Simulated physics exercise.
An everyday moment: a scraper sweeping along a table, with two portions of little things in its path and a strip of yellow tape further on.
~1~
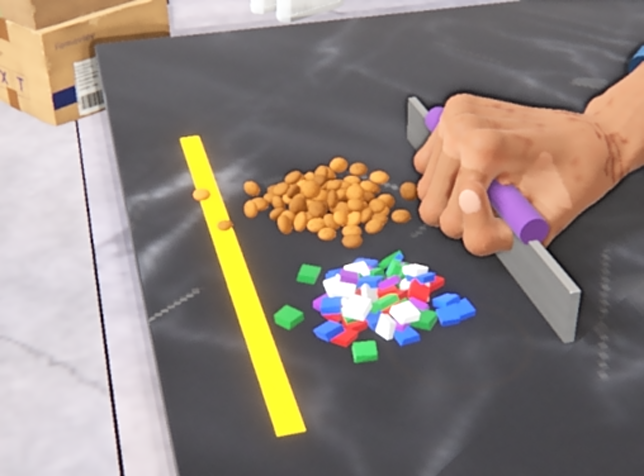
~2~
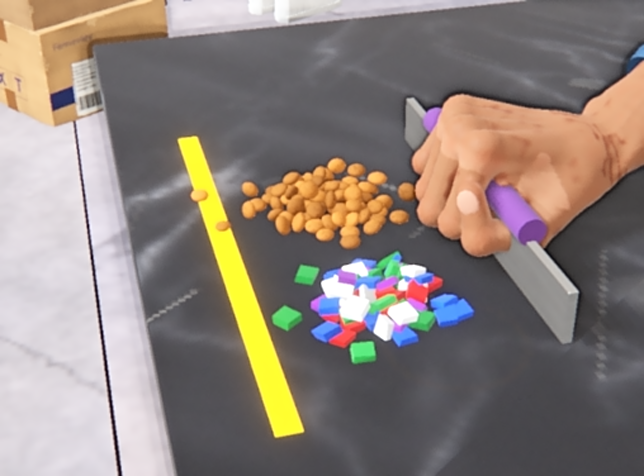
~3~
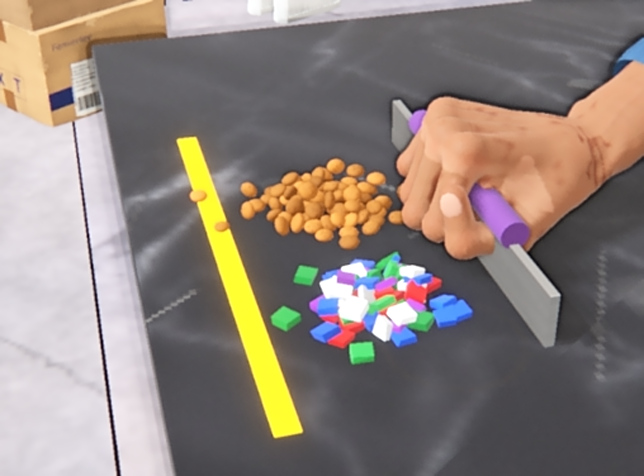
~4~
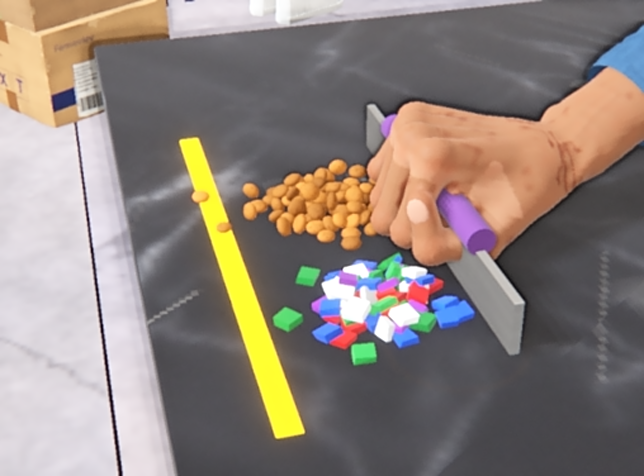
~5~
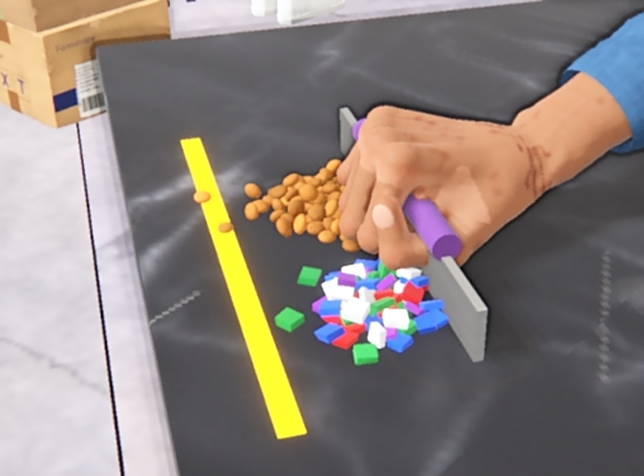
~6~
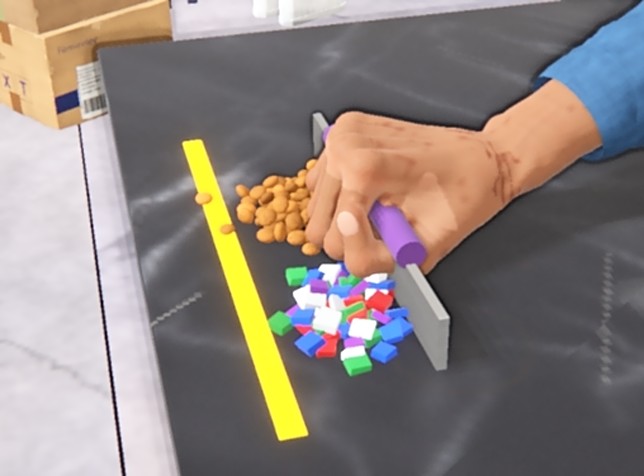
A hand slides a scraper left across a dark table, pushing kibble and colorful tiles.
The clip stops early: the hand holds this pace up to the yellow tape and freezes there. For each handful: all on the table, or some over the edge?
The near handful sends some to the floor and the far handful sends some to the floor.
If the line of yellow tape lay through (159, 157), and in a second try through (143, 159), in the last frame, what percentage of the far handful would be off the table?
In turn 70 and 90 in a hundred.
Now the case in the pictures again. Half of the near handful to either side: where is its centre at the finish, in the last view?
Near (199, 325).
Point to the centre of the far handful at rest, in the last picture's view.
Near (177, 226).
Then, 0.39 s later than the last frame, scraper still moving, near (291, 209); near handful all on the table, its front near (204, 343); far handful all on the table, its front near (180, 236).
Then, 0.80 s later than the last frame, scraper stopped at the yellow tape; near handful about a tenth over the edge; far handful about a tenth over the edge.
Then, 1.08 s later than the last frame, scraper stopped at the yellow tape; near handful roughly a quarter over the edge; far handful roughly a quarter over the edge.
When it is over, scraper stopped at the yellow tape; near handful roughly a quarter over the edge; far handful roughly a quarter over the edge.
